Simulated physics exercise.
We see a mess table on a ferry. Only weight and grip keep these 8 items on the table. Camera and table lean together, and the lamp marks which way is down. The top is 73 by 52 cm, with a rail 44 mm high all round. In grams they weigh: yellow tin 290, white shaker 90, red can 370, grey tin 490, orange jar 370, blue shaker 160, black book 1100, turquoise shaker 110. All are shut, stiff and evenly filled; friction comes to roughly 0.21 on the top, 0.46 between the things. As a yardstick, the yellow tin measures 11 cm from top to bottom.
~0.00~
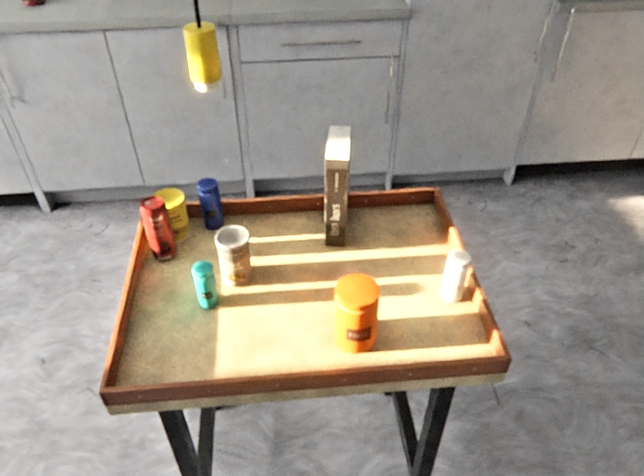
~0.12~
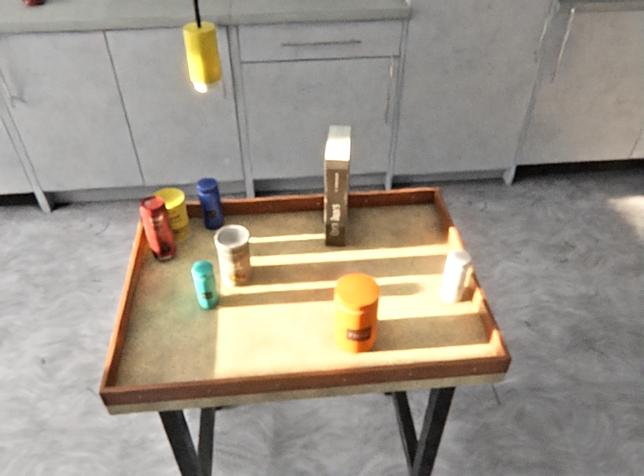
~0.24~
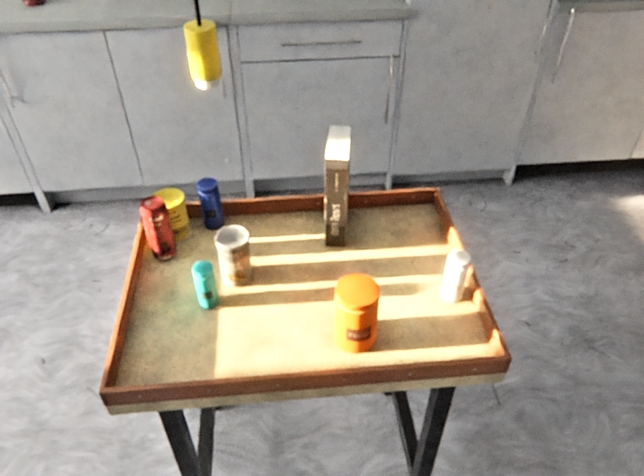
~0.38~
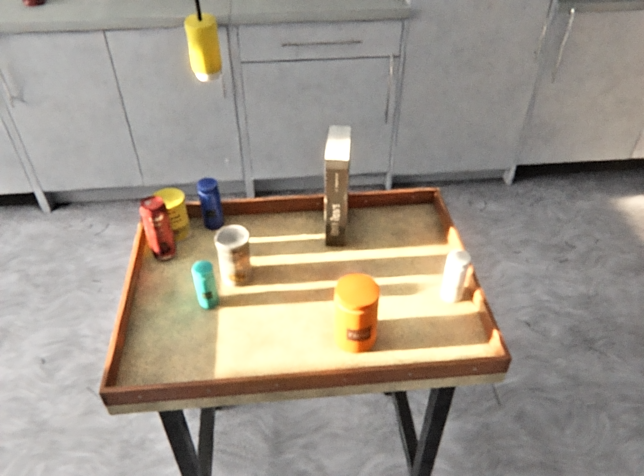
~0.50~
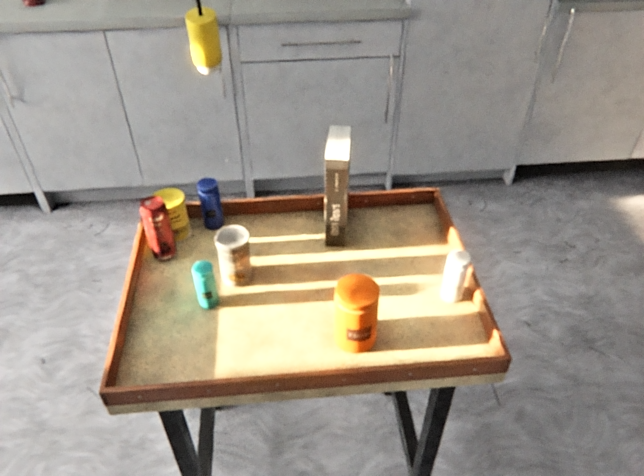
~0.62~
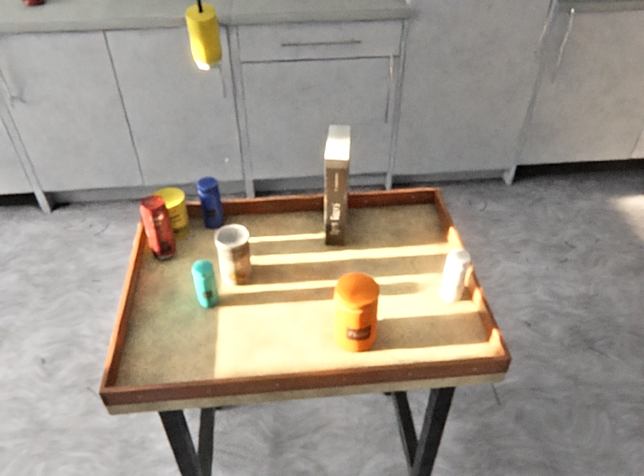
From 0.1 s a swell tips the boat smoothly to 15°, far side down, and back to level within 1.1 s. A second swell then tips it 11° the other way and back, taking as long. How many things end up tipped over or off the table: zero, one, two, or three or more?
In all, zero.
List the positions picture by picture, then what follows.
In the first picture, boat level; yellow tin (172, 216); white shaker (455, 277).
In the second picture, boat level; orange jar (356, 314); blue shaker (211, 204).
In the third picture, heel 2°, far side down; black book (338, 188); turquoise shaker (206, 285).
In the fourth picture, heel 8°, far side down; red can (159, 230); grey tin (235, 257).
In the fifth picture, heel 12°, far side down; orange jar (356, 314); blue shaker (211, 204).
In the sixth picture, heel 15°, far side down; yellow tin (172, 215); white shaker (455, 276).
By 0.82 s, heel 12°, far side down; white shaker 2 cm from its spot near (453, 270); yellow tin 2 cm from its spot near (172, 211); turquoise shaker 2 cm from its spot.
By 0.92 s, heel 8°, far side down; white shaker 3 cm from its spot near (451, 266); yellow tin 2 cm from its spot near (172, 211); turquoise shaker 3 cm from its spot.
When it is over (2.8 s), all 8 within 5 cm of the start. In the last view, yellow tin near (172, 211), white shaker near (451, 265).
